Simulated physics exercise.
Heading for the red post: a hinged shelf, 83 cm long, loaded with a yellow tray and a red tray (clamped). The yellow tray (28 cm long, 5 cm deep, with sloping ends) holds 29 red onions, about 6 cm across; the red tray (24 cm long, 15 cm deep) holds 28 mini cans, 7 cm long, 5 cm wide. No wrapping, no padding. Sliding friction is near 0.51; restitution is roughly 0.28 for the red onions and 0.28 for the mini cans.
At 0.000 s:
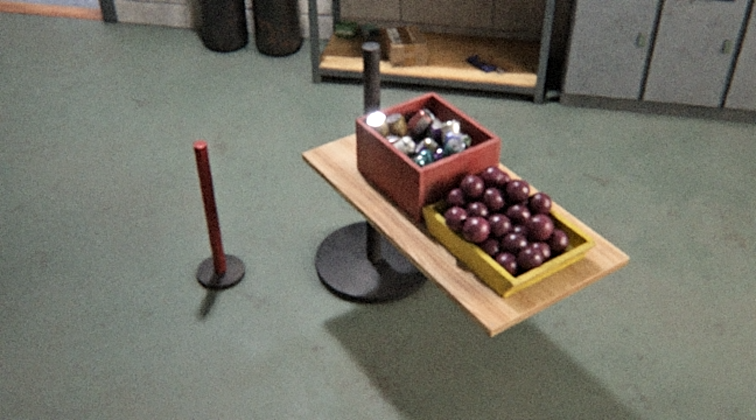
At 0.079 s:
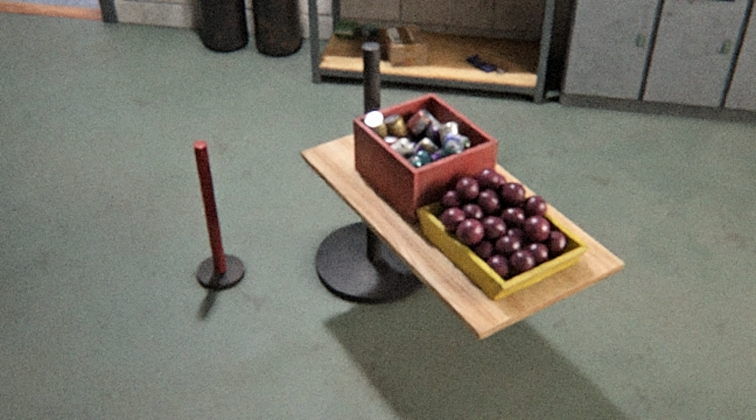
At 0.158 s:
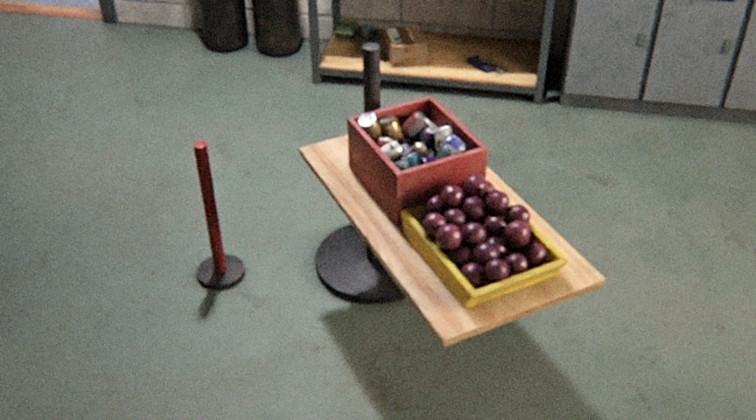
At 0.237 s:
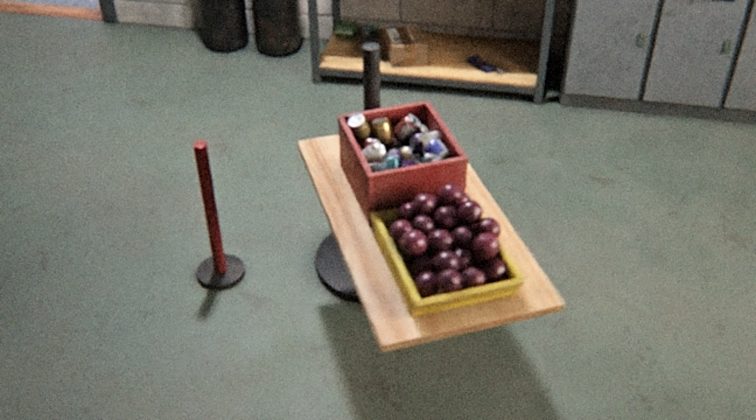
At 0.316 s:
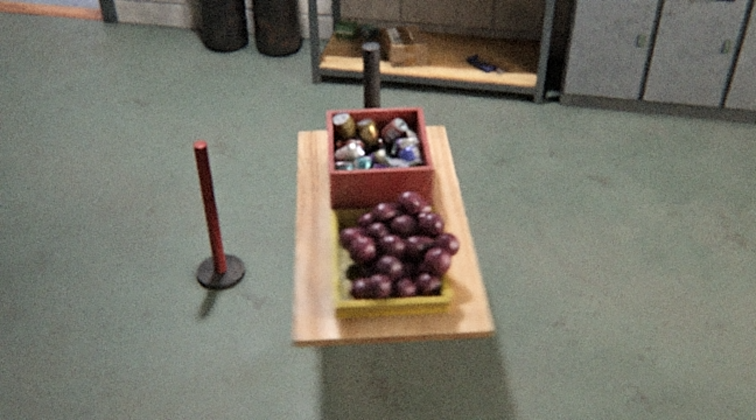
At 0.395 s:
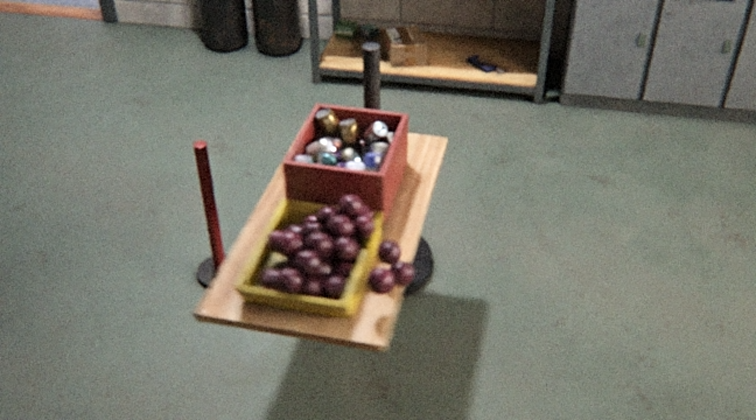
Storage room with green floor, a wooden shelf swinging leftward with red and yellow trays, a few dark onions leaving the yellow one rightward.
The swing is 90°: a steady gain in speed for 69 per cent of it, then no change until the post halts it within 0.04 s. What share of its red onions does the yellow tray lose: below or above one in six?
It sheds over a sixth of them.
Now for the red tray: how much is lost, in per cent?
About: Red tray 0 per cent.
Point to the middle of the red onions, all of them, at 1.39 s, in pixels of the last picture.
Near (159, 332).
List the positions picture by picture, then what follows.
In the first picture (places track the rim corner closest to us here), yellow tray (513, 280); red tray (423, 169); 0° round; all still inside.
In the second picture, yellow tray (503, 283); red tray (418, 170); 2° round.
In the third picture, yellow tray (472, 291); red tray (401, 172); 8° round.
In the fourth picture, yellow tray (417, 300); red tray (373, 174); 17° round.
In the fifth picture, yellow tray (336, 302); red tray (334, 172); 30° round; 1 out, the lowest onion at (447, 245).
In the sixth picture, yellow tray (239, 285); red tray (288, 162); 47° round; 3 out, the lowest onion at (401, 274).
After 0.54 s, the shelf hits the red post.
After 0.62 s, the yellow tray is down by 12 of 29 and the red tray has all 28.
After 0.74 s, the yellow tray is down by 16 of 29 and the red tray has all 28.
After 0.96 s, the yellow tray is down by 16 of 29 and the red tray has all 28.
When it is over (at 1.39 s), the yellow tray is down by 16 of 29 and the red tray has all 28. Asked share, 16 of 29, 55 per cent.
